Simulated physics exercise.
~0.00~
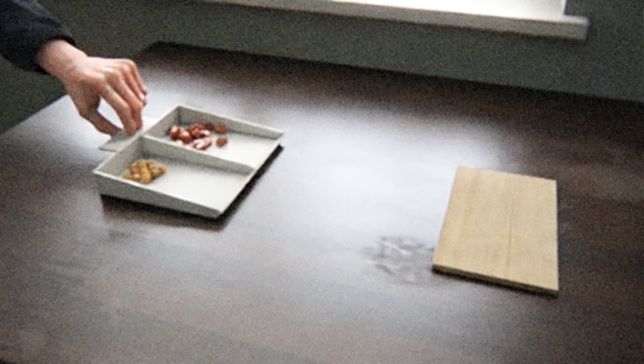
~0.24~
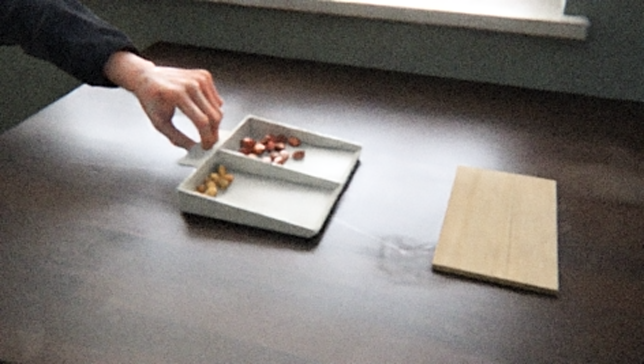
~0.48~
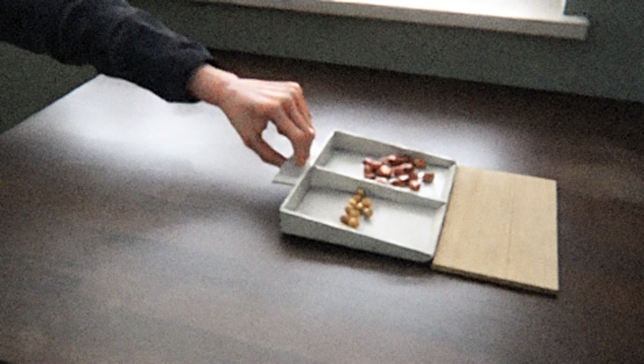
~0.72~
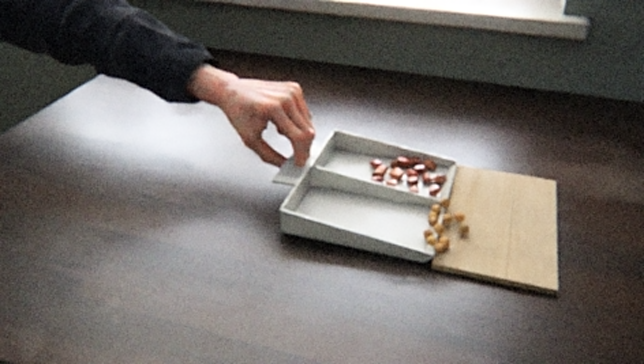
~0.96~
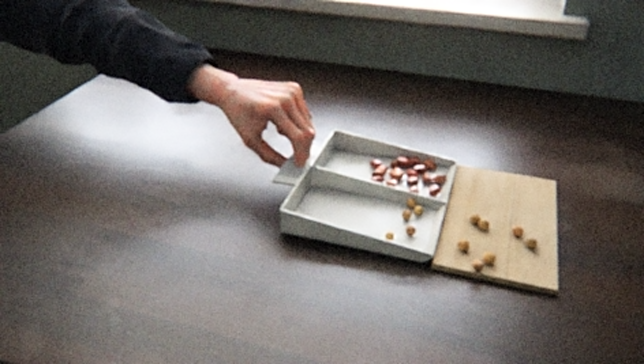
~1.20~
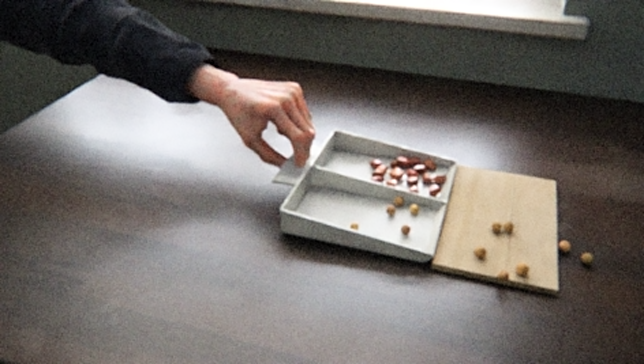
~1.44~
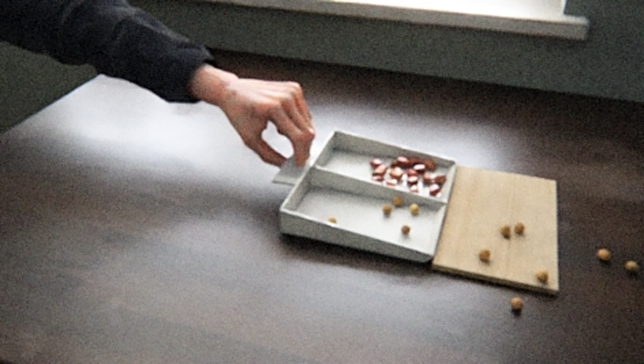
A two-part tray, pushed right across a dark table by a hand, stops against a flat wooden board; the reddish pieces slide forward but stay inside, while most of the yellowish-brown ones in the front section spill over the rim, scattering across the board and onto the table.
